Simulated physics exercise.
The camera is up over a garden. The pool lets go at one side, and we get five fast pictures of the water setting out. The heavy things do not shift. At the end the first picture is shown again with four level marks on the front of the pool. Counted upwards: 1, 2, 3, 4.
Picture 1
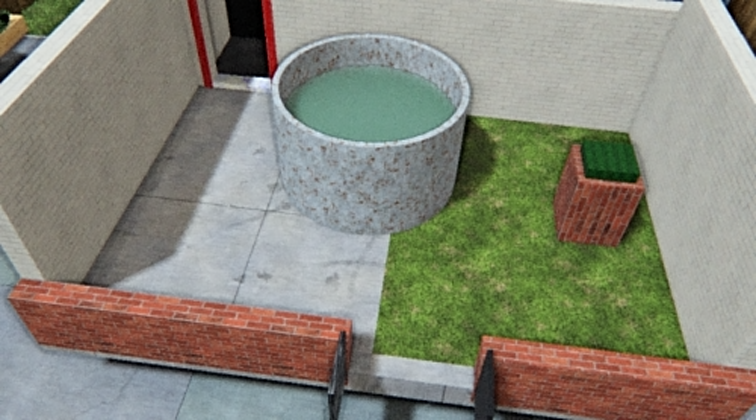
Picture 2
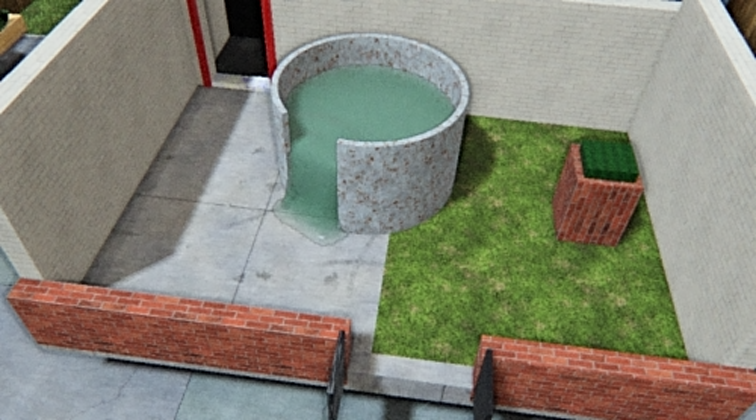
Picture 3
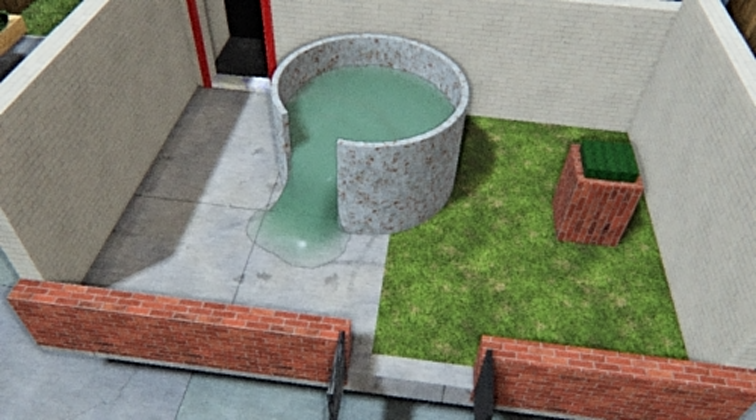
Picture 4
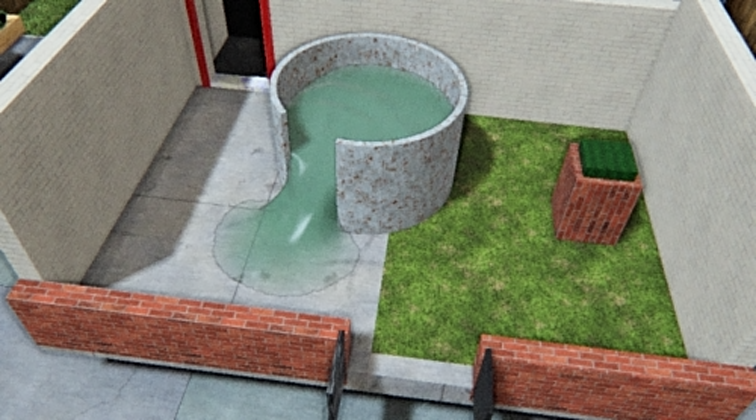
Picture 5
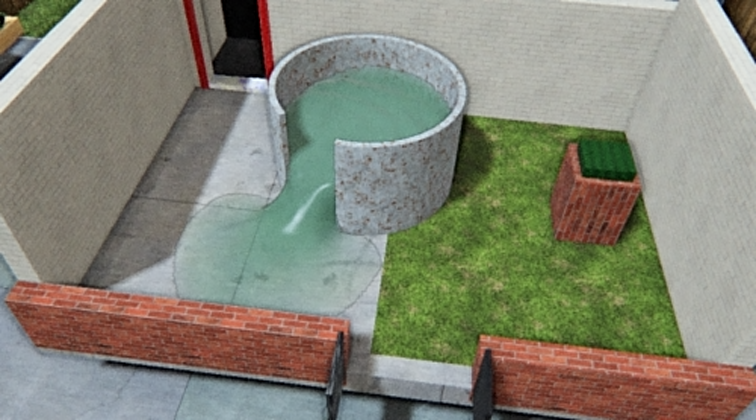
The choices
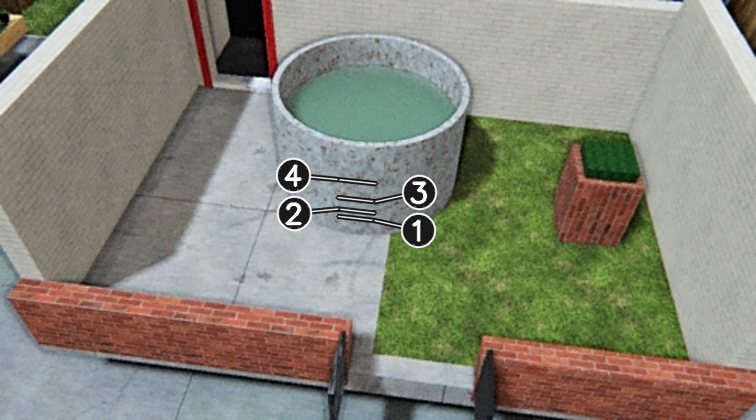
A round stone pool opens at its front and green water spreads across the paving.
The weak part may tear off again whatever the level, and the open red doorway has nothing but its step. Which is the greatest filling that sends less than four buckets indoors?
I would pick line 2.
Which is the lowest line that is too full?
The answer is 3.
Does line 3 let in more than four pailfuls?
Yes.
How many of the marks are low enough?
Two.
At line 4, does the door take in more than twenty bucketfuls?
Yes.
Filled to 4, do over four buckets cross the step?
Yes.
In white, 1 at (356, 218); 2 at (356, 211); 3 at (356, 199); 4 at (356, 181); from the bottom up 1, 2, 3, 4.
For line 1, nothing gets over.
For line 2, a splash gets over, under a bucket.
For line 3, about 8 bucketfuls get in.
For line 4, dozens of bucketfuls pour in.
